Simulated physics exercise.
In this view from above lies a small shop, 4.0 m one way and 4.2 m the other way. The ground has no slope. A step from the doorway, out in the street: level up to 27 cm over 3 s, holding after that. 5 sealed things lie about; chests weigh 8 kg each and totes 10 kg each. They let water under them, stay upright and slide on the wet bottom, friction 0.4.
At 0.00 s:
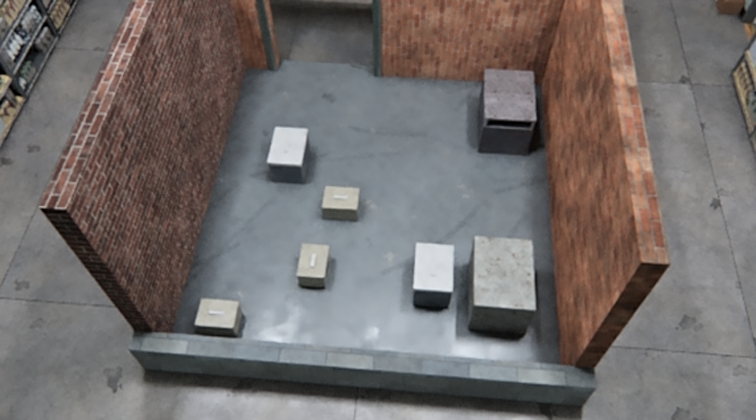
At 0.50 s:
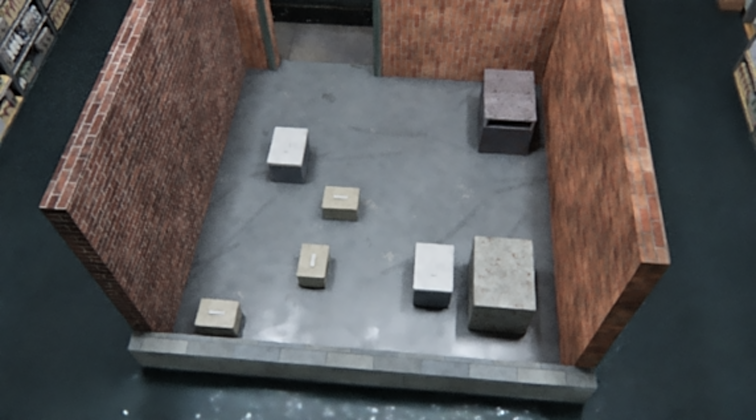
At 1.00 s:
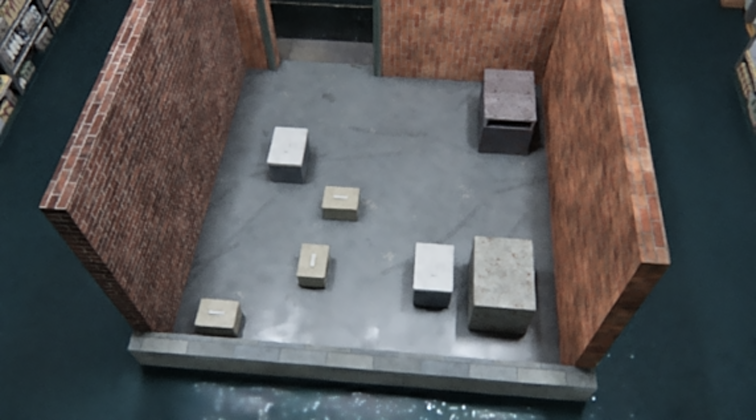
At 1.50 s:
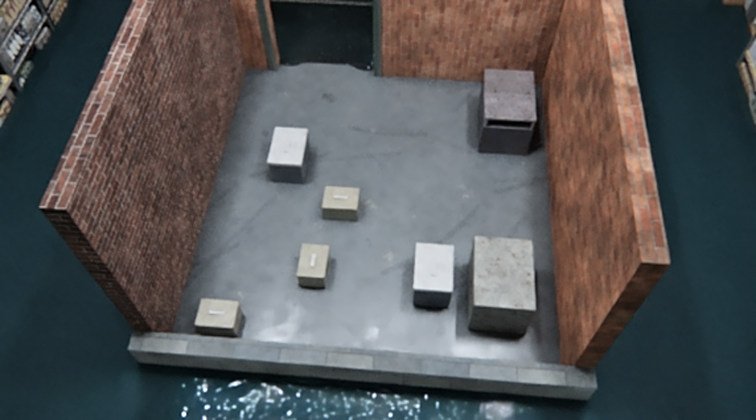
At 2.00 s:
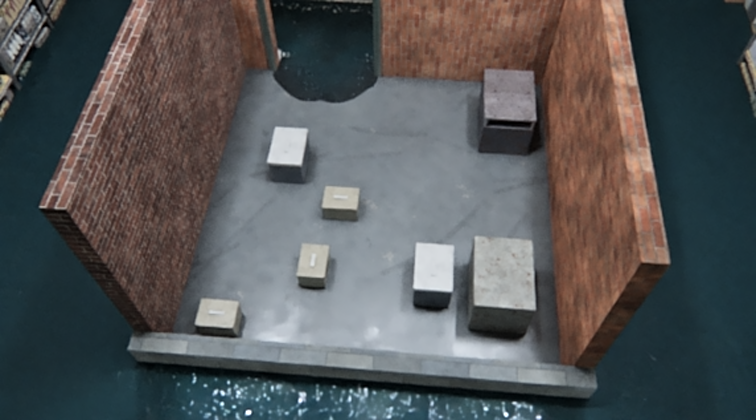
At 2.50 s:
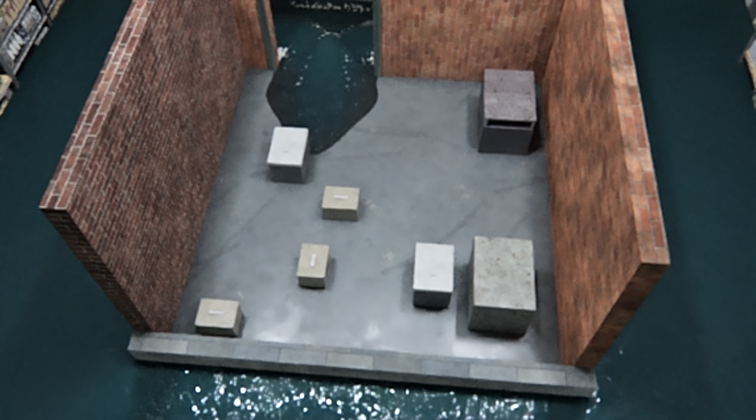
Dark water covered the ground around a small brick-walled shop seen from above, then crept in through the doorway at the back and spread across the grey floor, while the boxes inside stayed still.
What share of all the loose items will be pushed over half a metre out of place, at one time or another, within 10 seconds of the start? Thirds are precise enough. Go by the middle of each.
I'd put it at two thirds or more.
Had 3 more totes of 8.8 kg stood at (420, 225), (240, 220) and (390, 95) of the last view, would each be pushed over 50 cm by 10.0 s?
So the first ends up past the threshold, the second past the threshold, the third below the threshold.
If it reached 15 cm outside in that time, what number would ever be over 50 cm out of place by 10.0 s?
In that case the number is 3.
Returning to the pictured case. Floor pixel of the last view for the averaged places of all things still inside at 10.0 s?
The average lands around (418, 301).
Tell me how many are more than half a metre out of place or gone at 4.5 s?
My count gives 2.
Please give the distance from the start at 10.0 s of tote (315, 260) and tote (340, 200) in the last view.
They've ended up 120 cm and 150 cm away, in that order.
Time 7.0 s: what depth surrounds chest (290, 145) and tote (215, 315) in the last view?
First about 12 cm, second about 17 cm.
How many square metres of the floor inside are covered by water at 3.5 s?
Somewhere around 5.5 m2, roughly.
After 3.5 s 0 of 5 are over 50 cm from their spots; 0 afloat.
After 4.5 s 2 of 5 are over 50 cm from their spots; 1 afloat.
After 7.0 s 5 of 5 are over 50 cm from their spots; 5 afloat.
After 10.0 s 5 of 5 are over 50 cm from their spots, and 5 have been at some point; 5 afloat.
